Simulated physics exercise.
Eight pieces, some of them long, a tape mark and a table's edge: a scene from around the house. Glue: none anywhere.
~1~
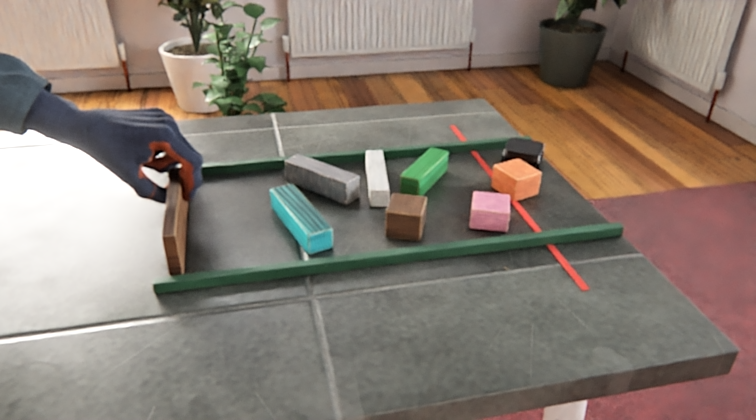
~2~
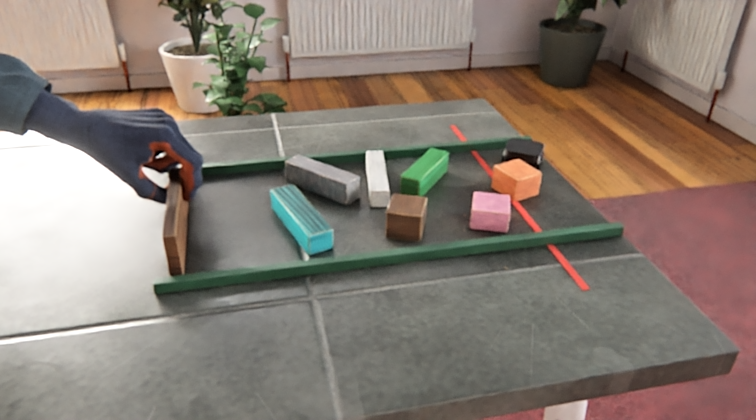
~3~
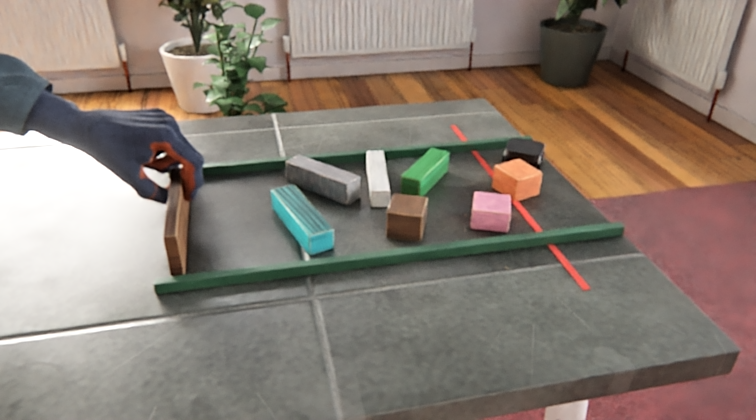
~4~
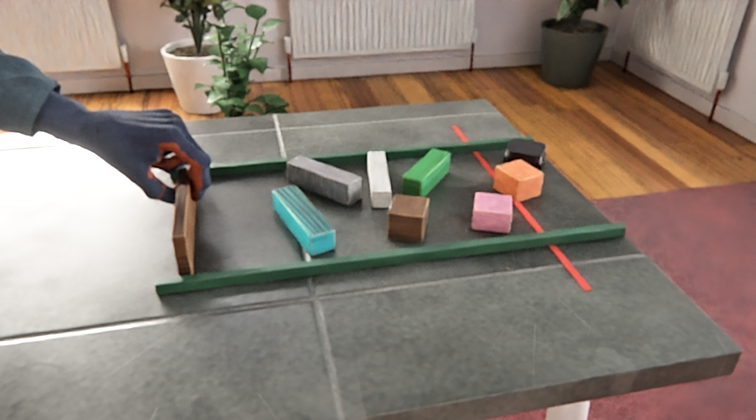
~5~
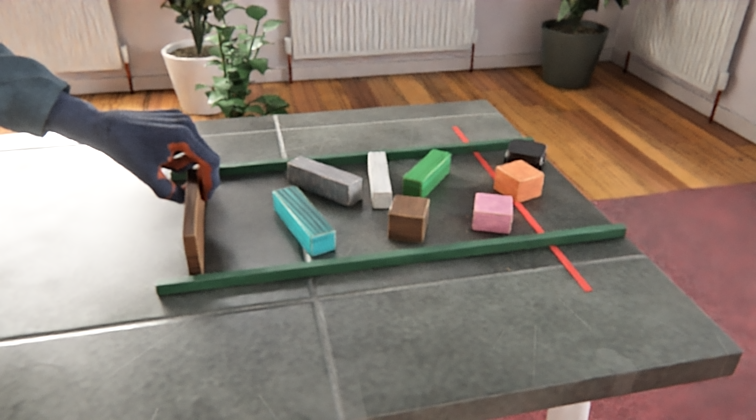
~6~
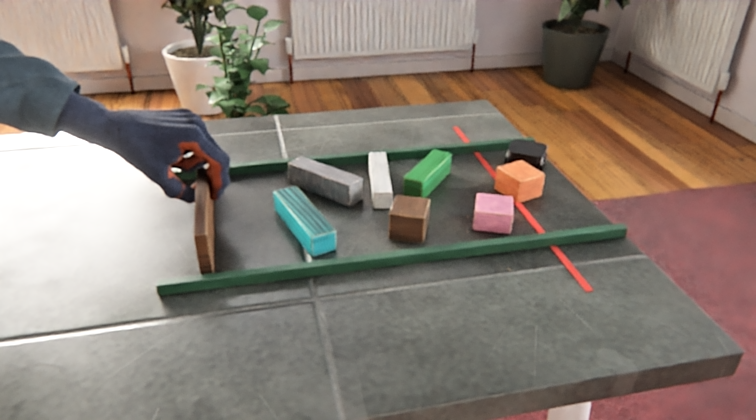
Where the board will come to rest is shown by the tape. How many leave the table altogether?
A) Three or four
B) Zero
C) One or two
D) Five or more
The answer is C.
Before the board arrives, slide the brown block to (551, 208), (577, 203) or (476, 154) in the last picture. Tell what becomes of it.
Result per try, in order: Not toppled; not toppled; toppled.
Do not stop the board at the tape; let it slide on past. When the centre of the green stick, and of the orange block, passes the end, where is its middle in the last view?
The middle is at (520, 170) when it's the green stick, and at (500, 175) when it's the orange block.
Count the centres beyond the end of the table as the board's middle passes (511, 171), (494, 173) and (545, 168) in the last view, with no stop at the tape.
Respectively 3, 1 and 6.
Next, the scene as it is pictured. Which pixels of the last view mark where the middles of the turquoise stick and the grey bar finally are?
Close to (532, 196); the other close to (517, 162).
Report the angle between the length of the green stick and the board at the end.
Near 25 degrees.
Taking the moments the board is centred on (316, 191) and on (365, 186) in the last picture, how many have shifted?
At the first place 2, at the second 5.
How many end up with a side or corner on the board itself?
It's 2.
Soon after, none off yet; black case at rest near (526, 157); orange block at rest near (519, 182); pink block at rest near (493, 213).
Then, none off yet; black case at rest near (526, 157); orange block at rest near (519, 182); pink block moved about its own width near (513, 209).
At rest, the number that fall off is one or two; fallen, orange block and black case.
